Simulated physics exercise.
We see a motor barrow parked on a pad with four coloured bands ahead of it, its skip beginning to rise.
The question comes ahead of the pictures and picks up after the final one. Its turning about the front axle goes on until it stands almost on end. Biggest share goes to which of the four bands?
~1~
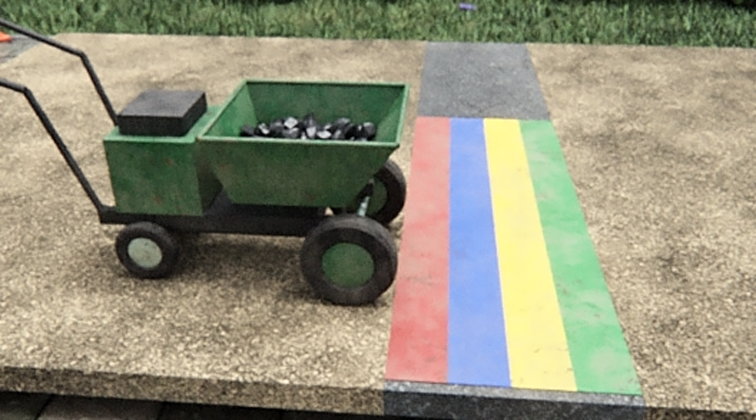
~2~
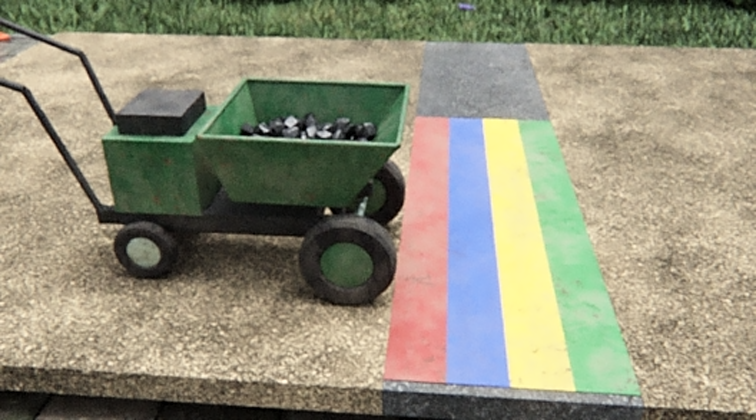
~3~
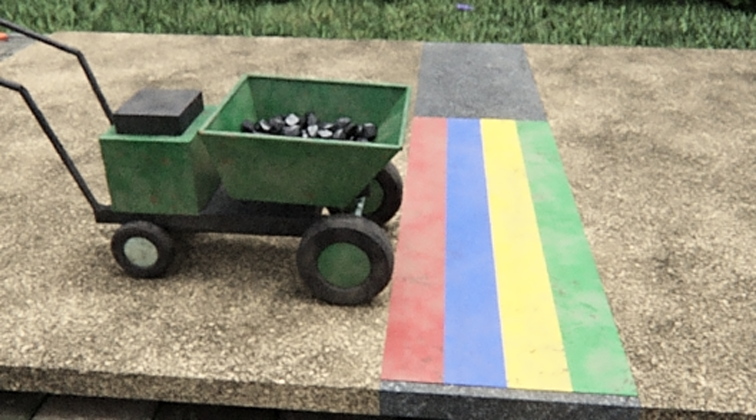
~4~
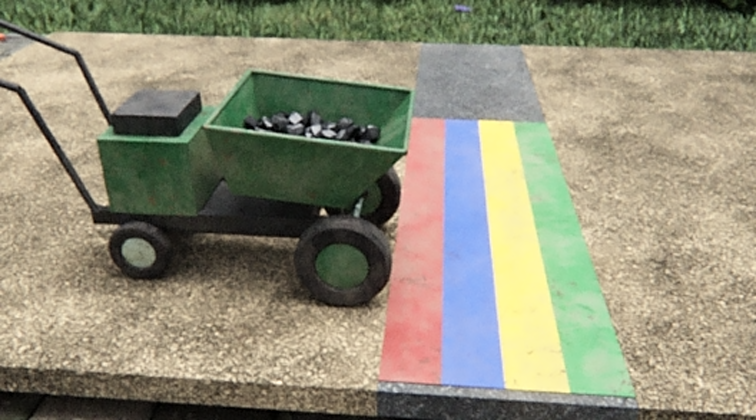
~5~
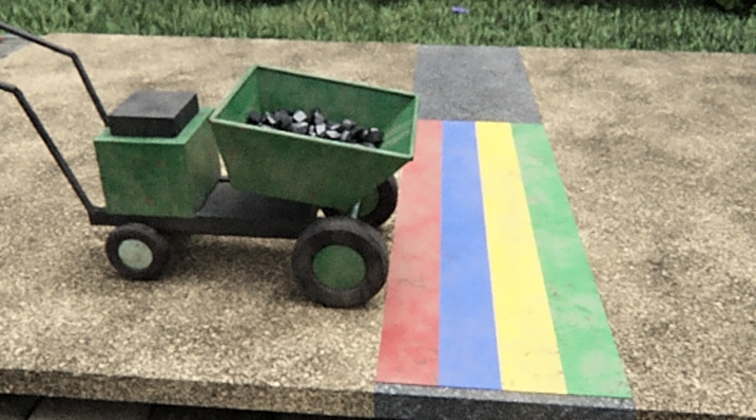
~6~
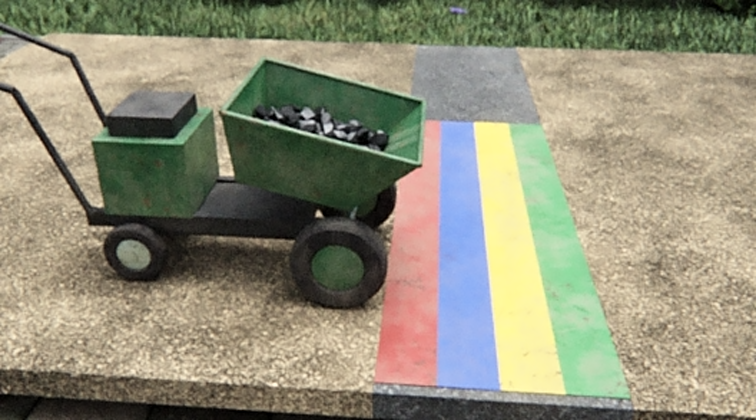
Biggest share: Yellow.
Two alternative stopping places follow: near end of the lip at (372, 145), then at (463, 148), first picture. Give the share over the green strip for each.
In order: About 0 % and 40 %.
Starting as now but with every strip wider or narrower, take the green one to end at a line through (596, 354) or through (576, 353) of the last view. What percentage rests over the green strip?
Shares in turn: 20 %; 30 %.
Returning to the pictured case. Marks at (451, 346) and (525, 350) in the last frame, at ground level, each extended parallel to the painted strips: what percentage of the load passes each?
In order: 70 per cent, then 40 per cent.
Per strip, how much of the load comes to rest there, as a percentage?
In per cent, approximately: Red 0, blue 15, yellow 40, green 20.
Just after the last frame, skip tipped steeply; every one in the skip.
A moment on, skip tipped right over; almost all in the skip; just a few over the blue strip; just a few over the yellow strip.
Further on, skip tipped right over; roughly a quarter in the skip; about a tenth over the blue strip; roughly half over the yellow strip; roughly a quarter over the green strip.
When it is over, skip tipped right over; roughly a quarter in the skip; not one over the red strip; about a tenth over the blue strip; roughly a third over the yellow strip; roughly a quarter over the green strip.
